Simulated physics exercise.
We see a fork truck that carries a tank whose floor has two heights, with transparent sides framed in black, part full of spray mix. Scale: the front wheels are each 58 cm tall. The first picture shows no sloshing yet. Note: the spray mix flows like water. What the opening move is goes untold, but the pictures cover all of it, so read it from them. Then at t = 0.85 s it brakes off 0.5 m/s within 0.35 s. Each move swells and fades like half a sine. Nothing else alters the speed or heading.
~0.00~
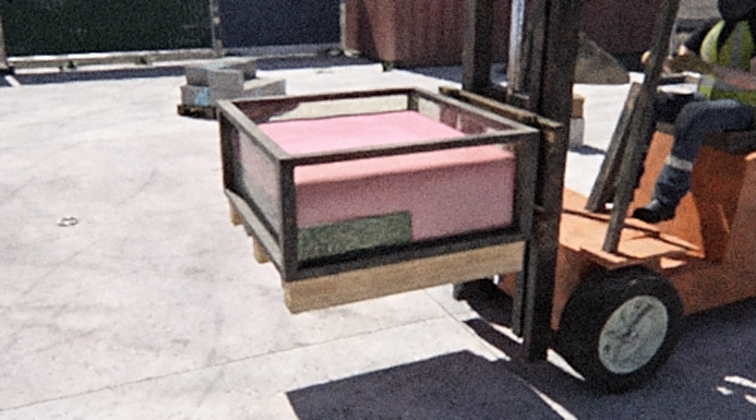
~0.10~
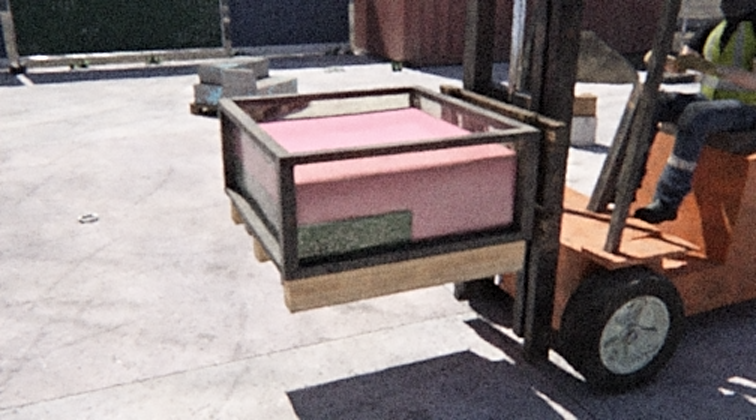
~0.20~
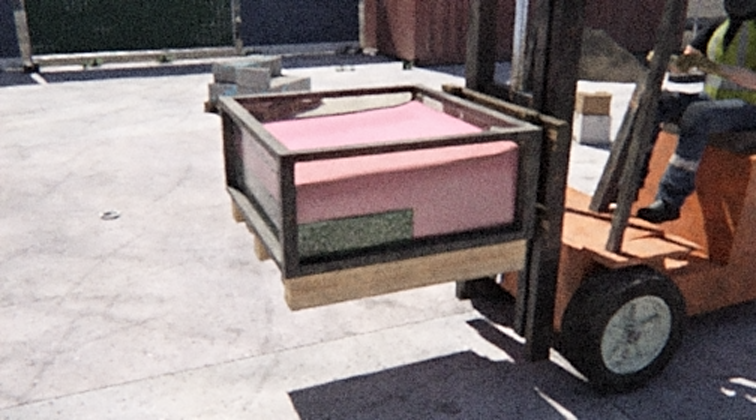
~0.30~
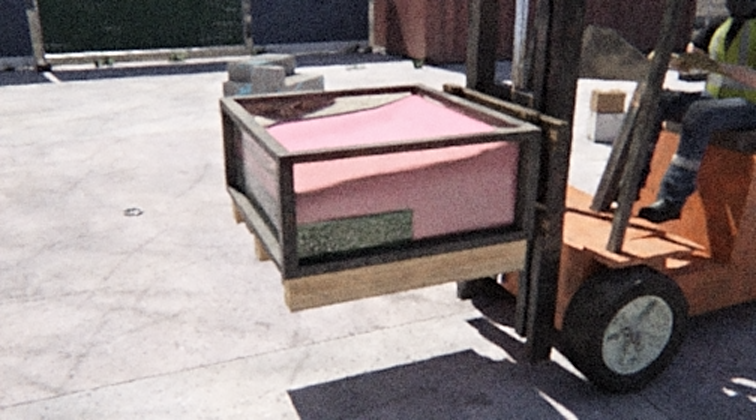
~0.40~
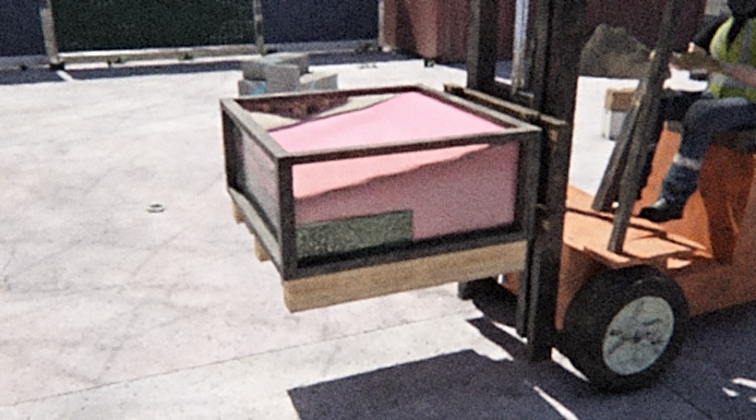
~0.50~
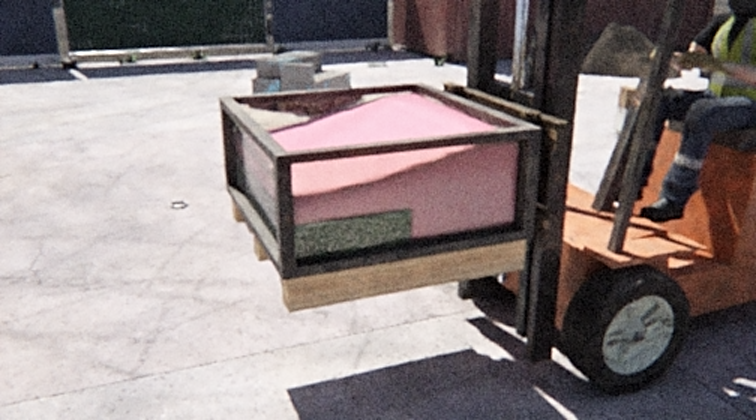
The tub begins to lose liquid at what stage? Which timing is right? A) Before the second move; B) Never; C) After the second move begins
The answer is C.
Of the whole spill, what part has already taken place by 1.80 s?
I'd say some 80 percent by then.
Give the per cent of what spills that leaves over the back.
20%.
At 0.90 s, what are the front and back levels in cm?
Roughly 30 cm in front and 30 cm behind.
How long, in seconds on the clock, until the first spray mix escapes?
Roughly 1.5 seconds.
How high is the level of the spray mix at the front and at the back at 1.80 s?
At the front 28 cm, at the back 38 cm.
Then, 0.90 s in, it stands 29 cm high behind and 30 cm in front; all of it is still inside.
Then, 1.30 s in, it stands 19 cm high behind and 43 cm in front; all of it is still inside.
Then, 1.80 s in, it stands 37 cm high behind and 27 cm in front; 1 per cent has gone over the front.
Then, 4.18 s in, 2 per cent has gone over the front; the first of it left at about 1.50 s, and the second move began at 0.85 s.
